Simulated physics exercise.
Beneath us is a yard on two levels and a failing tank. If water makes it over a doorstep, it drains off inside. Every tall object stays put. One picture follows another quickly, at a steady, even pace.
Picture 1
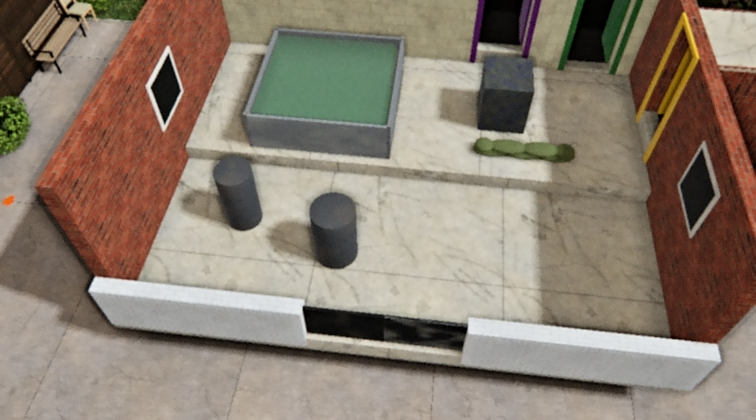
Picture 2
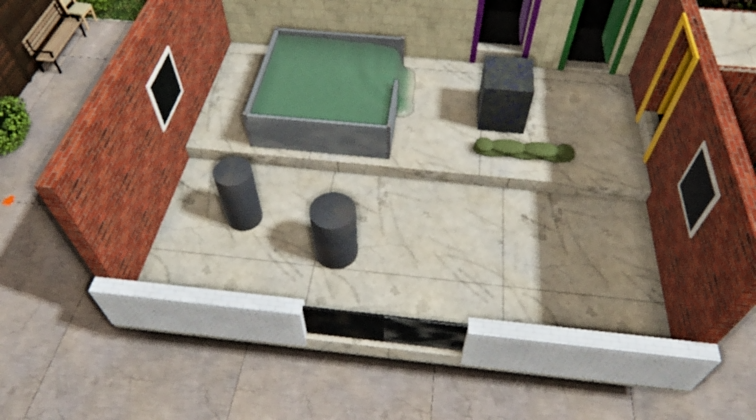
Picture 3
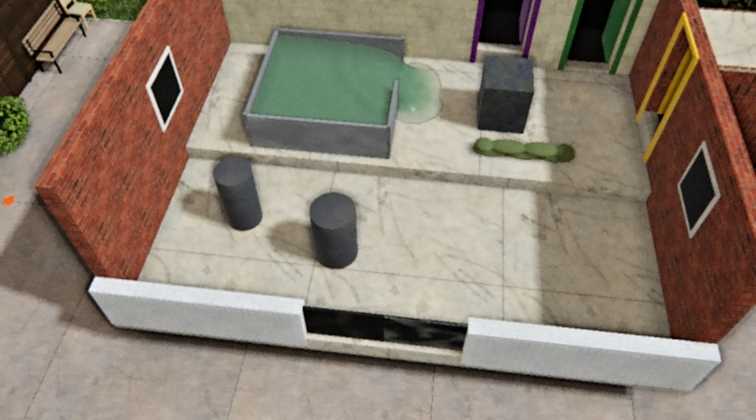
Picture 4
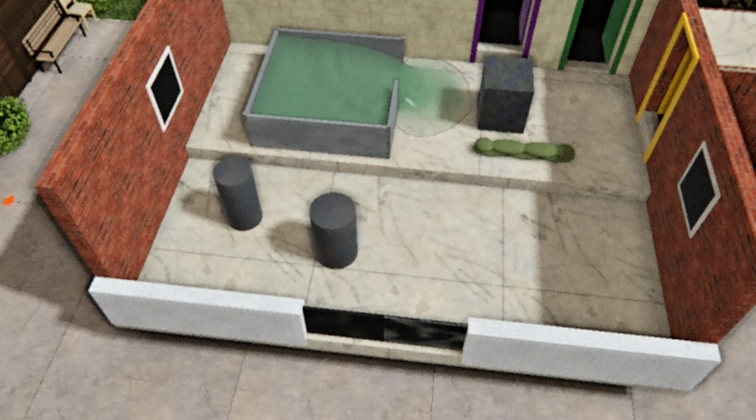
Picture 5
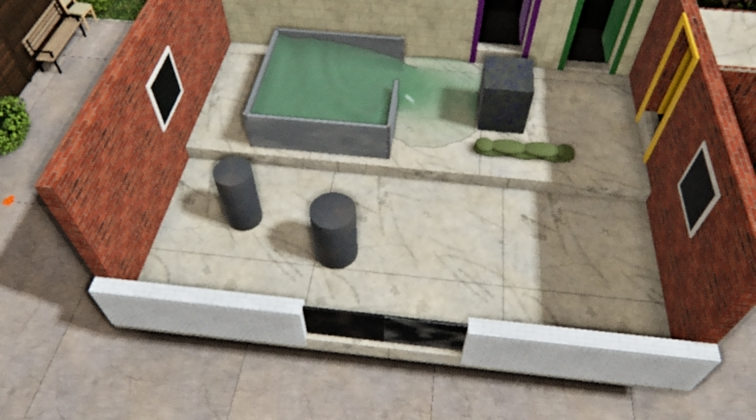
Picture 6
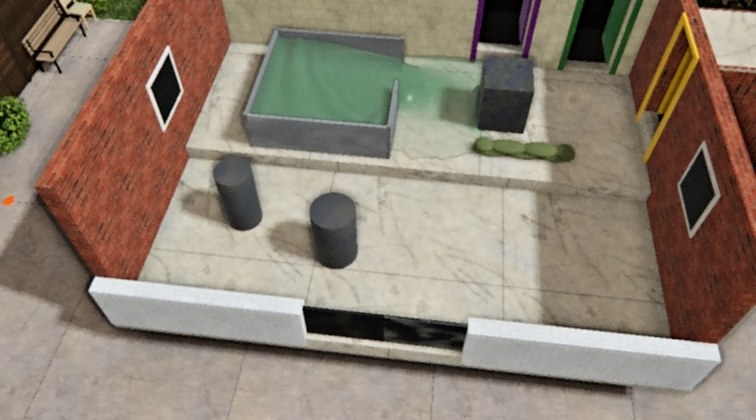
A grey-walled tank of green water stands on the upper level of a pale two-level yard, seen from high above by a still camera. Two dark cylinders stand on the lower level, with a dark block and low green hedge right of the tank, between red brick walls. The tank's right side opens, and green water pours through the gap, spreading rightward across the paving to the block and hedge.
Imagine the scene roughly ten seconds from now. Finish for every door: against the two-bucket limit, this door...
The yellow door remains within it; the purple door remains within it; the green door surpasses it.
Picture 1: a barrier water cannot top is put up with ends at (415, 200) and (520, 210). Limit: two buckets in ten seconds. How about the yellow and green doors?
I'd say the yellow door falls short and the green door overshoots.
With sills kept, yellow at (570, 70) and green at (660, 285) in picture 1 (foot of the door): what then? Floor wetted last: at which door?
I reckon it's the one in green.
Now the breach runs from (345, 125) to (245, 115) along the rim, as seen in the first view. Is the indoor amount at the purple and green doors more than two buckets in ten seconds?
The purple door falls short and the green door falls short.
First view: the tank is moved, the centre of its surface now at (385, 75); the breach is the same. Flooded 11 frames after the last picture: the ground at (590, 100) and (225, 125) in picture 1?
Soaked, bone-dry.
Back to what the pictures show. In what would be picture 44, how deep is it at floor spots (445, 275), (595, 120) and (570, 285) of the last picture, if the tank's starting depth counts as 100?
I'd put them at close to 14 per cent, then 20 per cent, then 10 per cent.
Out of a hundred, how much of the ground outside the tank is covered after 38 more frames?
Near 75 in a hundred.
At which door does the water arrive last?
I pick the one in yellow.
A moment on, water covers 20 % of the floor; the yellow door not reached, the purple door wet at the sill, nothing in, the green door wet at the sill, nothing in.
Next, water covers 30 % of the floor; the yellow door wet at the sill, nothing in, the purple door wet at the sill, nothing in, the green door under two buckets in.
Then, water covers 60 % of the floor; the yellow door wet at the sill, nothing in, the purple door wet at the sill, nothing in, the green door over two buckets in.
Later, water covers 75 % of the floor; the yellow door wet at the sill, nothing in, the purple door under two buckets in, the green door far over two buckets in.
In the end, water covers 90 % of the floor; the yellow door wet at the sill, nothing in, the purple door under two buckets in, the green door far over two buckets in.
